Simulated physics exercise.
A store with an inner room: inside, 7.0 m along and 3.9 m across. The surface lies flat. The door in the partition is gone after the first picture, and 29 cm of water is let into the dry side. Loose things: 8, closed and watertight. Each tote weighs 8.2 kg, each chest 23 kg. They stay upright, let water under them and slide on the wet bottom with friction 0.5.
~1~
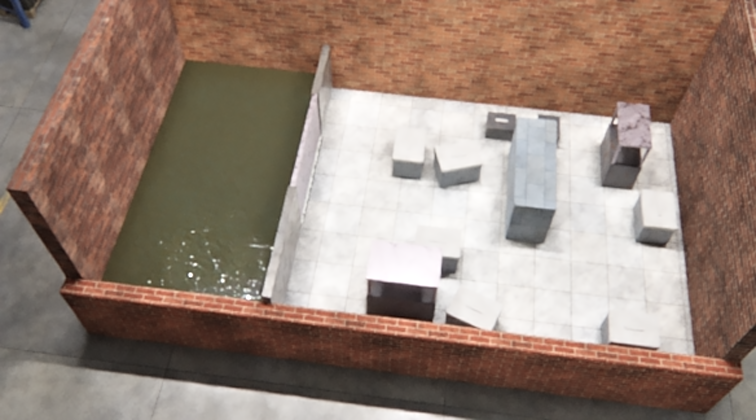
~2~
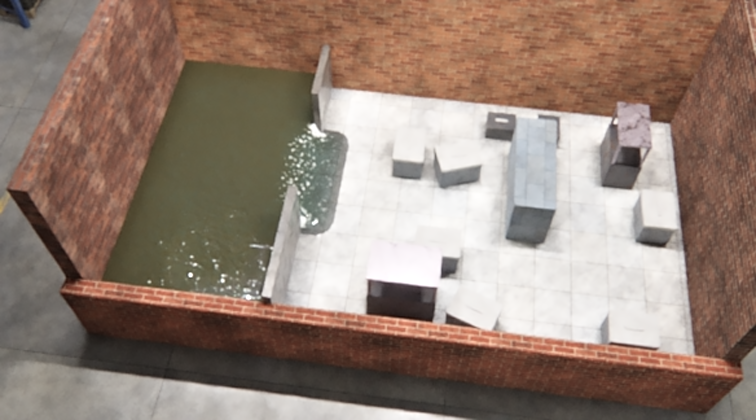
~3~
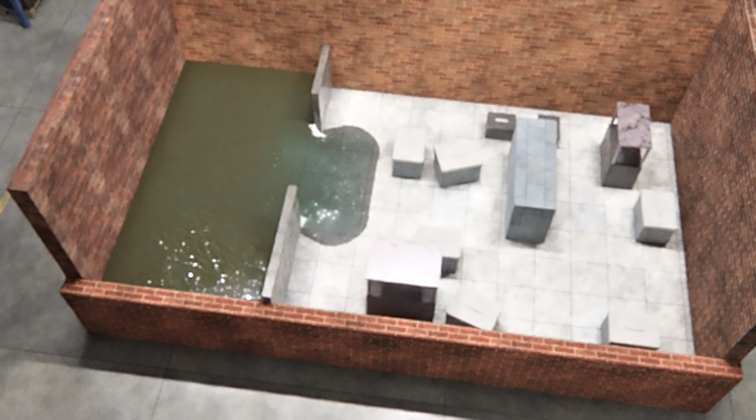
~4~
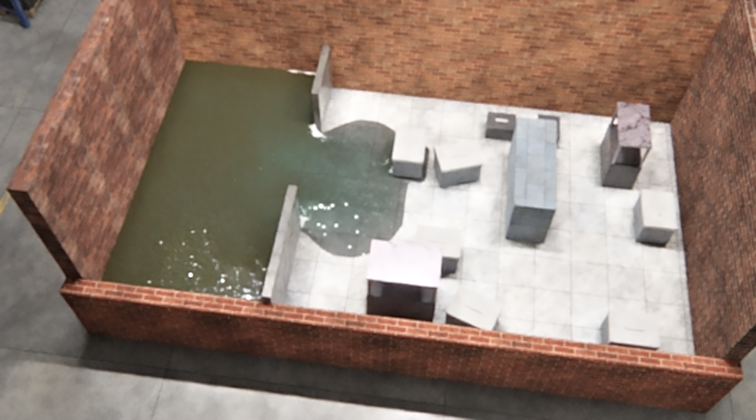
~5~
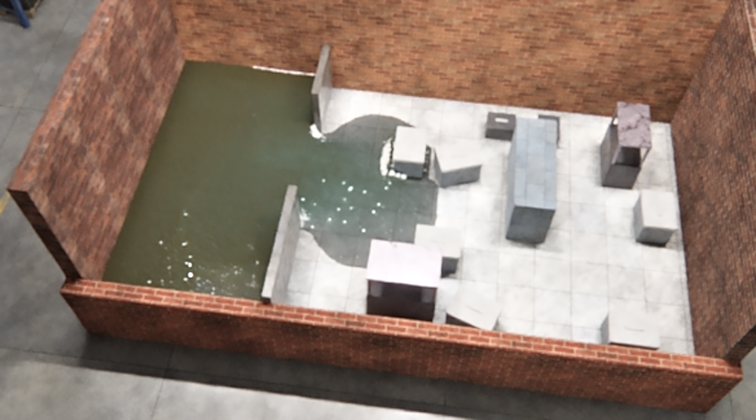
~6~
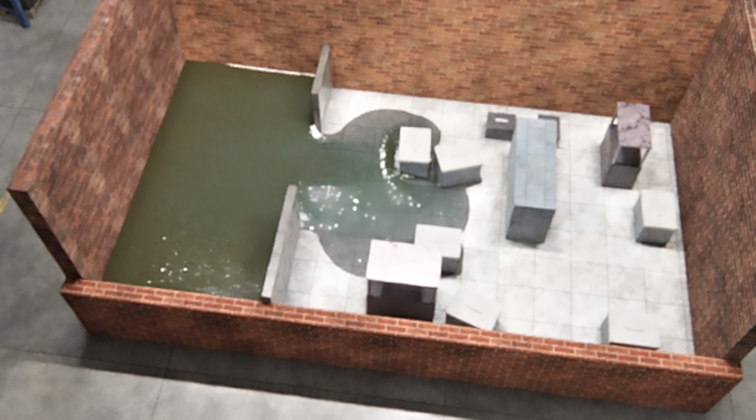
We see a brick-walled room with murky water behind a partition on the left; a section of the partition disappears, and water spreads rightward across the pale tiled floor, surrounding a pale box, which shifts slightly to the right.
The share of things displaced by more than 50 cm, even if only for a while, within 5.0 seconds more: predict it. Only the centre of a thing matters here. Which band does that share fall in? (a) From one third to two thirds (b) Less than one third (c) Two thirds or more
a.
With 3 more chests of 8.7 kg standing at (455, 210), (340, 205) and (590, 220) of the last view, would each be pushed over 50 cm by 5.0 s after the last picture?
Listed order: Above the mark, above the mark and below the mark.
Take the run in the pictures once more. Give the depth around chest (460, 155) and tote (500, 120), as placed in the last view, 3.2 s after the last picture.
First roughly 14 cm, second roughly 9 cm.
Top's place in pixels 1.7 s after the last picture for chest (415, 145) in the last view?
Position: Approx. (453, 131).
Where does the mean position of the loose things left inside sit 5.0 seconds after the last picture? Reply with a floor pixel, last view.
Close to pixel (571, 218).
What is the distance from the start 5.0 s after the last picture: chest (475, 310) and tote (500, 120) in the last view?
Put simply, 20 cm for the first and 200 cm for the second.
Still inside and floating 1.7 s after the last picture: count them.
It comes to 0 of them.
Then, 0.4 s after the last picture 0 of 8 are over 50 cm from their spots; 0 afloat.
Then, 1.7 s after the last picture 1 of 8 are over 50 cm from their spots; 0 afloat.
Then, 3.2 s after the last picture 4 of 8 are over 50 cm from their spots; 3 afloat.
Then, 5.0 s after the last picture 5 of 8 are over 50 cm from their spots, and 5 have been at some point; 2 afloat.
